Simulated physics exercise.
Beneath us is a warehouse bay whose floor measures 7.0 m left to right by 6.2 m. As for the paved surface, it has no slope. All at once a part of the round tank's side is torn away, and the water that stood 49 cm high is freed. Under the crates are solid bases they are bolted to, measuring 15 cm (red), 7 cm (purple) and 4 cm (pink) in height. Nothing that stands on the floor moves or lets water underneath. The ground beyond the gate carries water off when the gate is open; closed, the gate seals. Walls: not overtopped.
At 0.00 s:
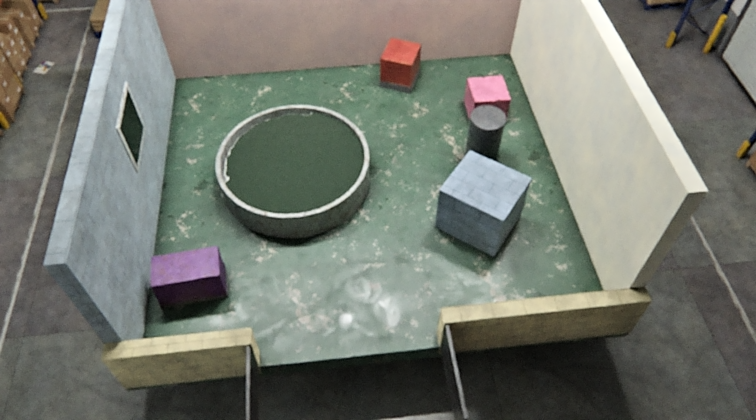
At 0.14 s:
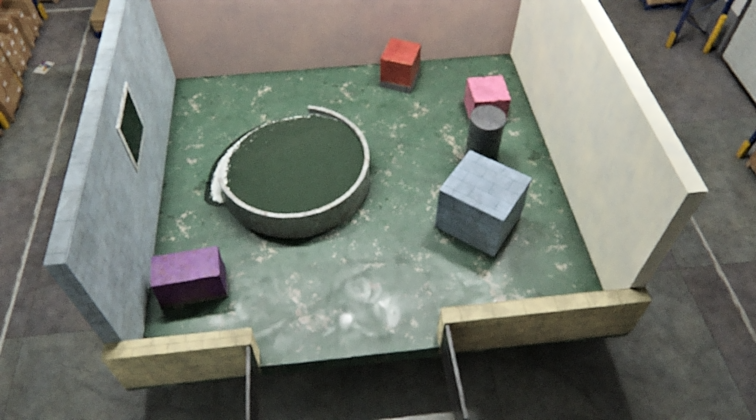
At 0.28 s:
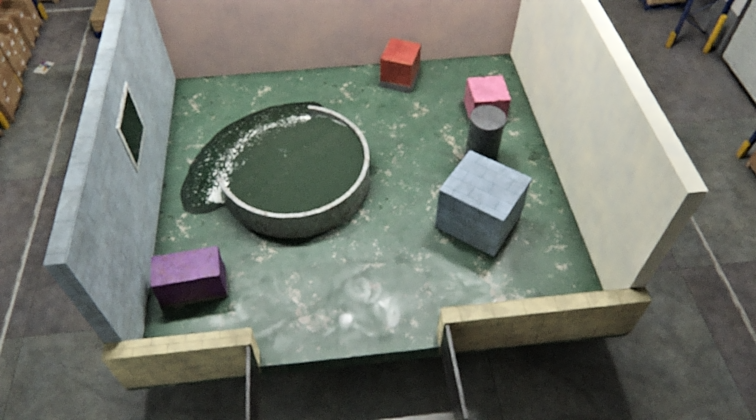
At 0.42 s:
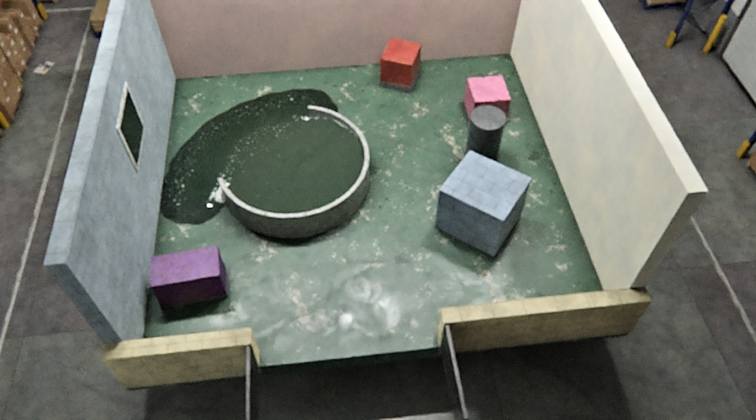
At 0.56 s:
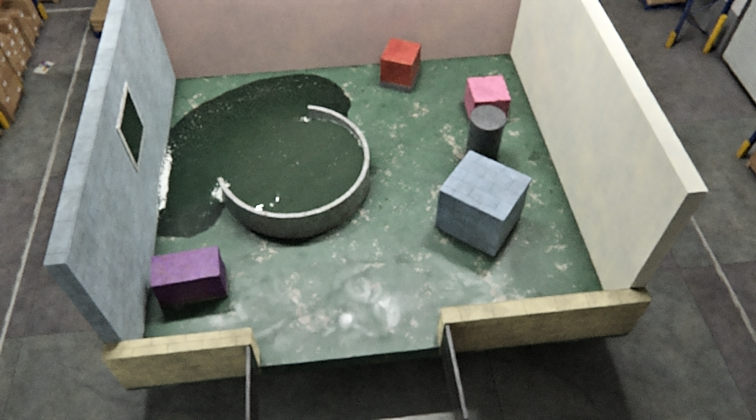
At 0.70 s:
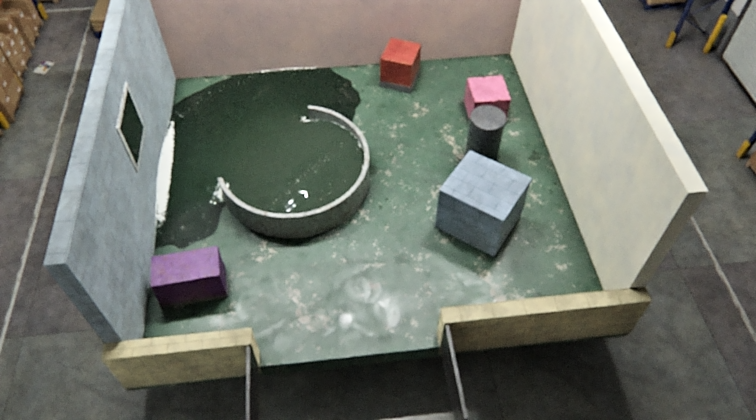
To begin with, a round tank of dark water stands among colored blocks on a walled green floor. Part of its upper-left side gives way, and water pours through the gap with white foam. The dark pool spreads leftward to the blue wall and along the back, toward the red block.
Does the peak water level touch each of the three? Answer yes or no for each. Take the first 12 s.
Crate by crate: Red crate - yes, touched; purple crate - yes, touched; pink crate - yes, touched.
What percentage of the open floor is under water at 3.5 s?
40 %.
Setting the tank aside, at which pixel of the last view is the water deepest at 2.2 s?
In the final picture, near (176, 82).
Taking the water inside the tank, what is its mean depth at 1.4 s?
28 cm.
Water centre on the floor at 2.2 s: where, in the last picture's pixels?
Near (246, 141).
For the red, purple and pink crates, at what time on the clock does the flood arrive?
Arrival times are red 1.3 seconds, purple 1.2 seconds, pink 4.5 seconds.
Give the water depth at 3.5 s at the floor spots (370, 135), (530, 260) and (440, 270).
First spot near 2 cm, second near 0 cm, third near 0 cm.
After 1.4 s water covers 25 % of the floor and is deepest (40 cm) near (176, 82); red plinth reached, purple plinth reached, pink plinth not reached.
After 2.2 s water covers 30 % of the floor and is deepest (46 cm) near (176, 82); red plinth reached, purple plinth reached, pink plinth not reached.
After 3.5 s water covers 40 % of the floor and is deepest (26 cm) near (380, 78); red plinth reached, purple plinth reached, pink plinth not reached.
After 7.0 s water covers 90 % of the floor and is deepest (12 cm) near (454, 196); red plinth reached, purple plinth reached, pink plinth reached.
After 12.0 s water covers 100 % of the floor and is deepest (8 cm) near (168, 146); highest at the red plinth 30 cm, highest at the purple plinth 19 cm, highest at the pink plinth 15 cm.
